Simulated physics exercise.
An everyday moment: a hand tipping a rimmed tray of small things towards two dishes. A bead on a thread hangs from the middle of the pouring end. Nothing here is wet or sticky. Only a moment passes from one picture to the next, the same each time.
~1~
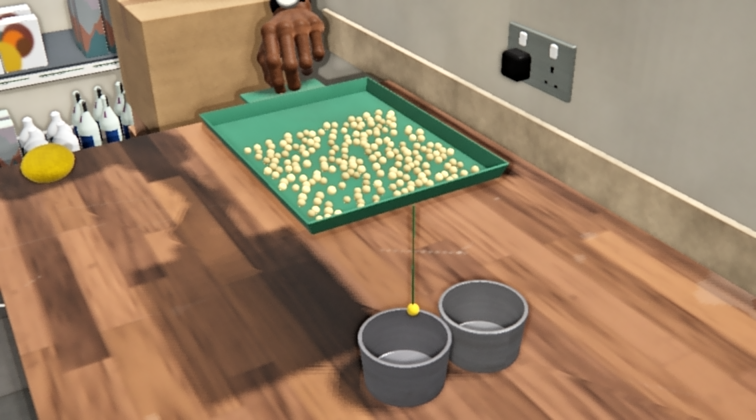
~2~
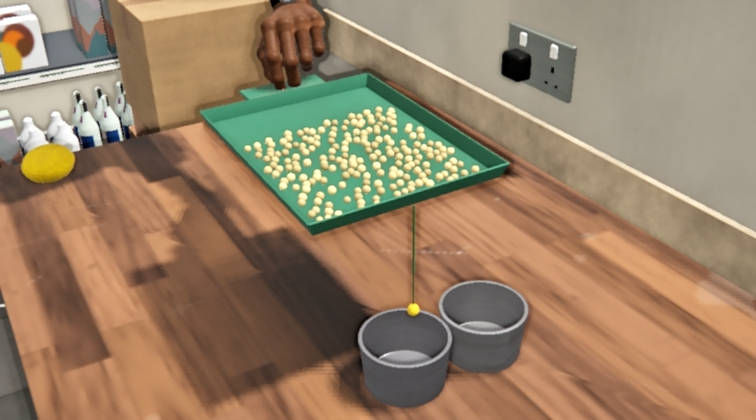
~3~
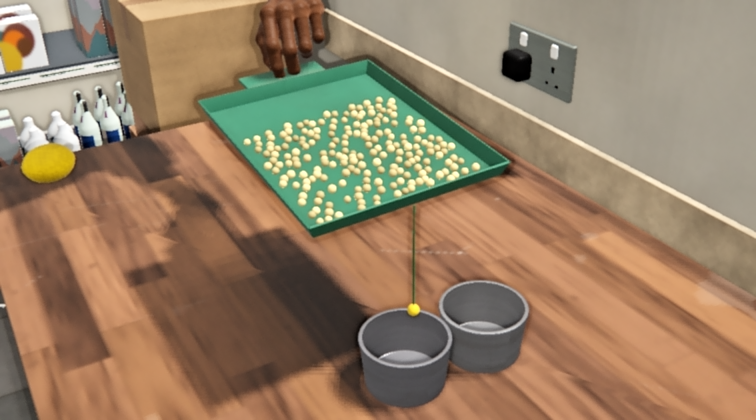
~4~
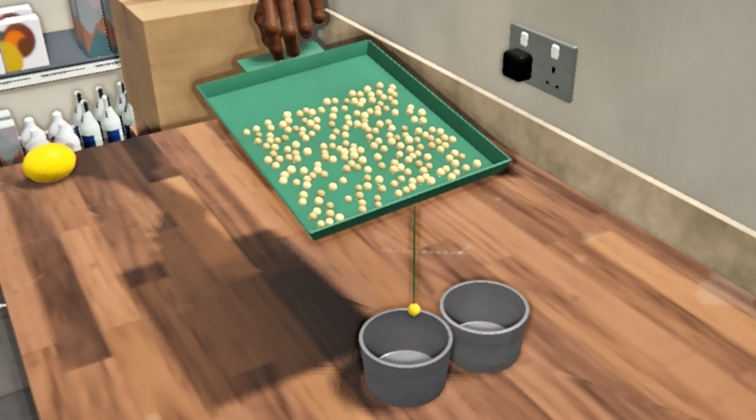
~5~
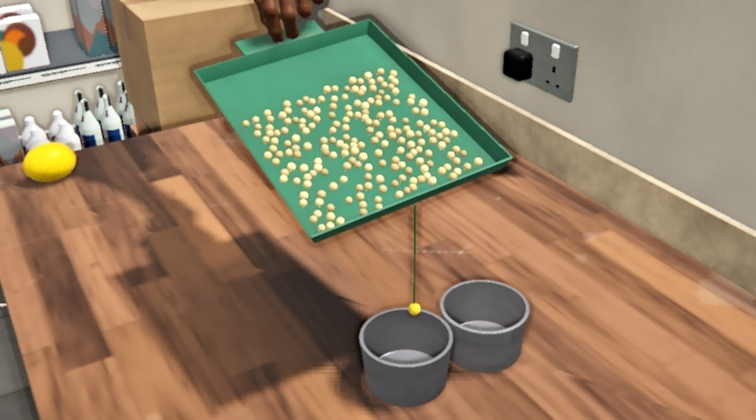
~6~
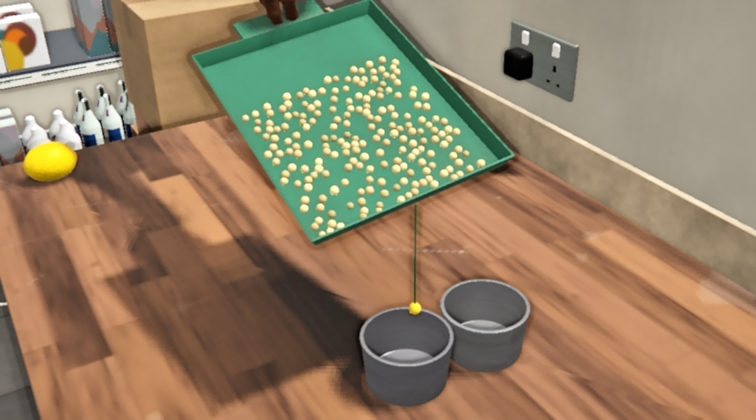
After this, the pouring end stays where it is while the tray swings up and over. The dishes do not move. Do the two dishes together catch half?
They take under half between them.
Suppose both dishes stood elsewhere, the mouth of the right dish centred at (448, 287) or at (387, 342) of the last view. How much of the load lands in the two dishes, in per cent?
Near 0 % and 80 %.
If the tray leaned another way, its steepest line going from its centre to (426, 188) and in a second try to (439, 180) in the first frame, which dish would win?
In turn: The right-hand dish; the right dish.
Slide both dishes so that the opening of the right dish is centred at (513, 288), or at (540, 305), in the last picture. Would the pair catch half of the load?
At the first place the smaller part, at the second not half.
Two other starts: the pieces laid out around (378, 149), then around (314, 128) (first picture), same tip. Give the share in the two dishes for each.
The first gives 20 %, the second 0 %.
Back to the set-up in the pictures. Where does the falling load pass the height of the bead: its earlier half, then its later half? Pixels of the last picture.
Around (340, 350) and then (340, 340).
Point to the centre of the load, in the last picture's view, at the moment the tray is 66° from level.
At about (351, 236).
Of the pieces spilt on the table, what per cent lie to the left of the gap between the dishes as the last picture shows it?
Close to 90 per cent.
Soon after the last picture, tray tipped steeply; about two thirds on the tray; a stray few in the left dish; a small part outside both; about a quarter in the air.
A little later, tray tipped past a quarter turn; a small part in the left dish; most outside both; a stray few in the air.
Later still, tray tipped past a quarter turn; a small part in the left dish; most outside both.
At rest, tray tipped past a quarter turn; a small part in the left dish; none in the right dish; most outside both.
